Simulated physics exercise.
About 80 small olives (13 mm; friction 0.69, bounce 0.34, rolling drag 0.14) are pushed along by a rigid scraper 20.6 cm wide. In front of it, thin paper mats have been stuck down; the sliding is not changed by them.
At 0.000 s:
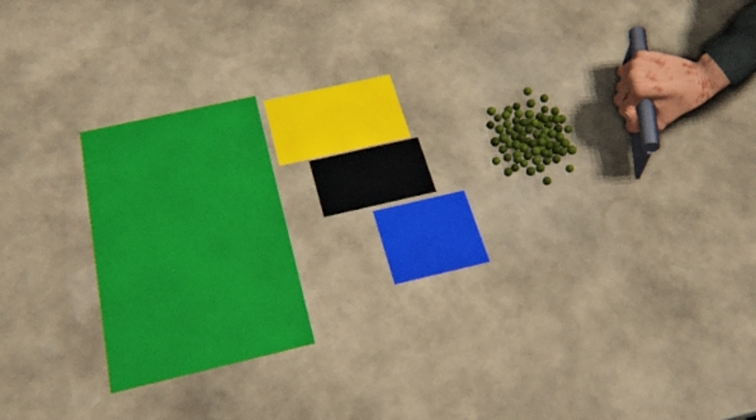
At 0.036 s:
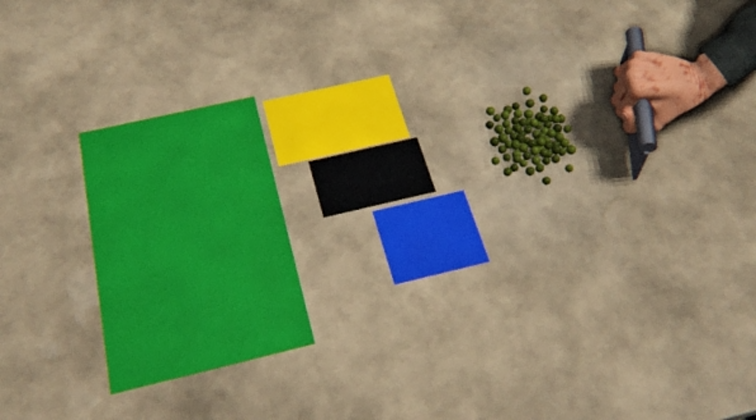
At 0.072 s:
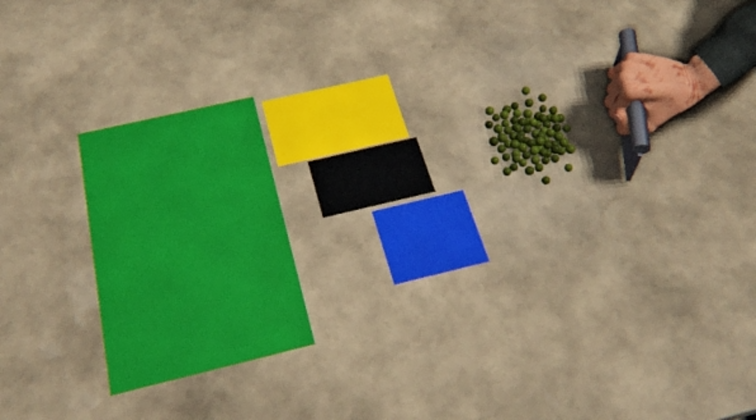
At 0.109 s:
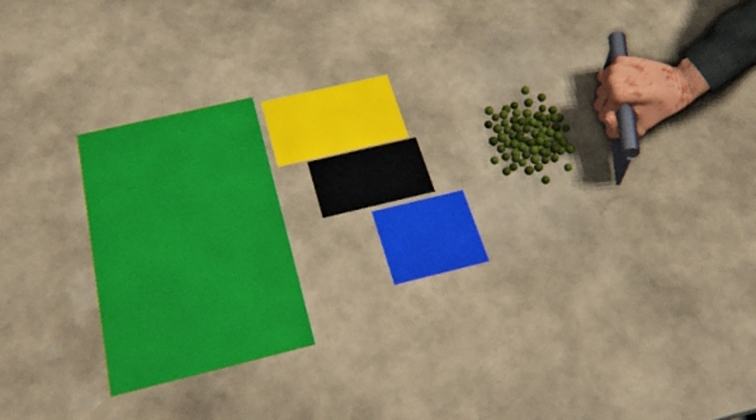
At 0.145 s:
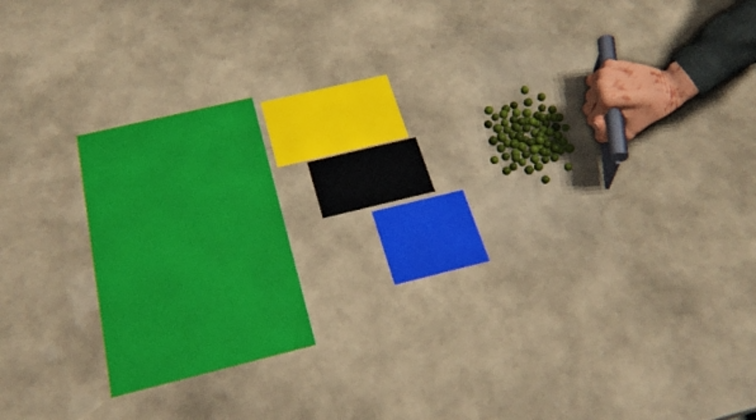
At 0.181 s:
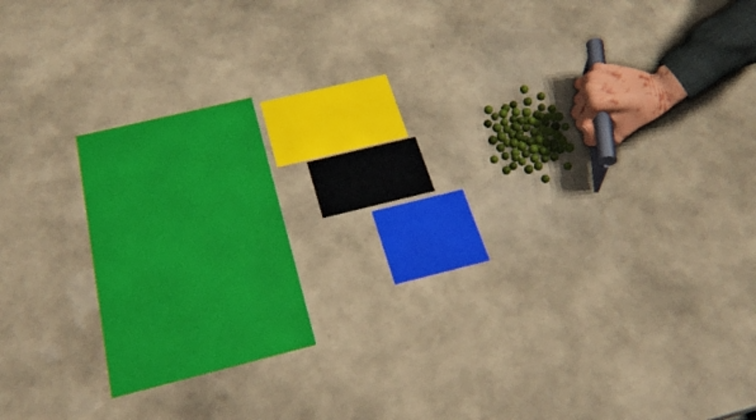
A hand slides a scraper left across the surface, up close to small green olives.
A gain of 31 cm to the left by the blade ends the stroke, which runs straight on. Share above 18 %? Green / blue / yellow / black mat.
Green mat: Not above, blue mat: Not above, yellow mat: Not above, black mat: Above.
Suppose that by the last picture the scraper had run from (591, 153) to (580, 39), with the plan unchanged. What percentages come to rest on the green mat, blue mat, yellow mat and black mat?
Green mat: 0; blue mat: 5; yellow mat: 50; black mat: 35.
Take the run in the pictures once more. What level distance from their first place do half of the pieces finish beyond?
Estimate: Close to 18 cm.
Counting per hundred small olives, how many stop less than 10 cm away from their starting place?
About 15 per cent.
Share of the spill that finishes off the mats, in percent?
Roughly 35 per cent.
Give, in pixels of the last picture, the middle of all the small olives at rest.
The centre ends up near (403, 153) in the last picture.
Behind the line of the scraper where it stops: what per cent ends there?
About 15 %.
Then, at 0.45 s, scraper 19 cm from its start, spill 14 cm wide; off the mats 100 %.
After 0.72 s, scraper 31 cm from its start, spill 17 cm wide; blue mat 10 %, black mat 40 %, yellow mat 5 %, off the mats 45 %.
After 0.95 s, scraper 32 cm from its start, spill 18 cm wide; blue mat 10 %, black mat 45 %, yellow mat 10 %, off the mats 35 %.
In the end, at 1.2 s, blue mat 10 %, black mat 45 %, yellow mat 10 %, green mat 0 %, off the mats 35 %.
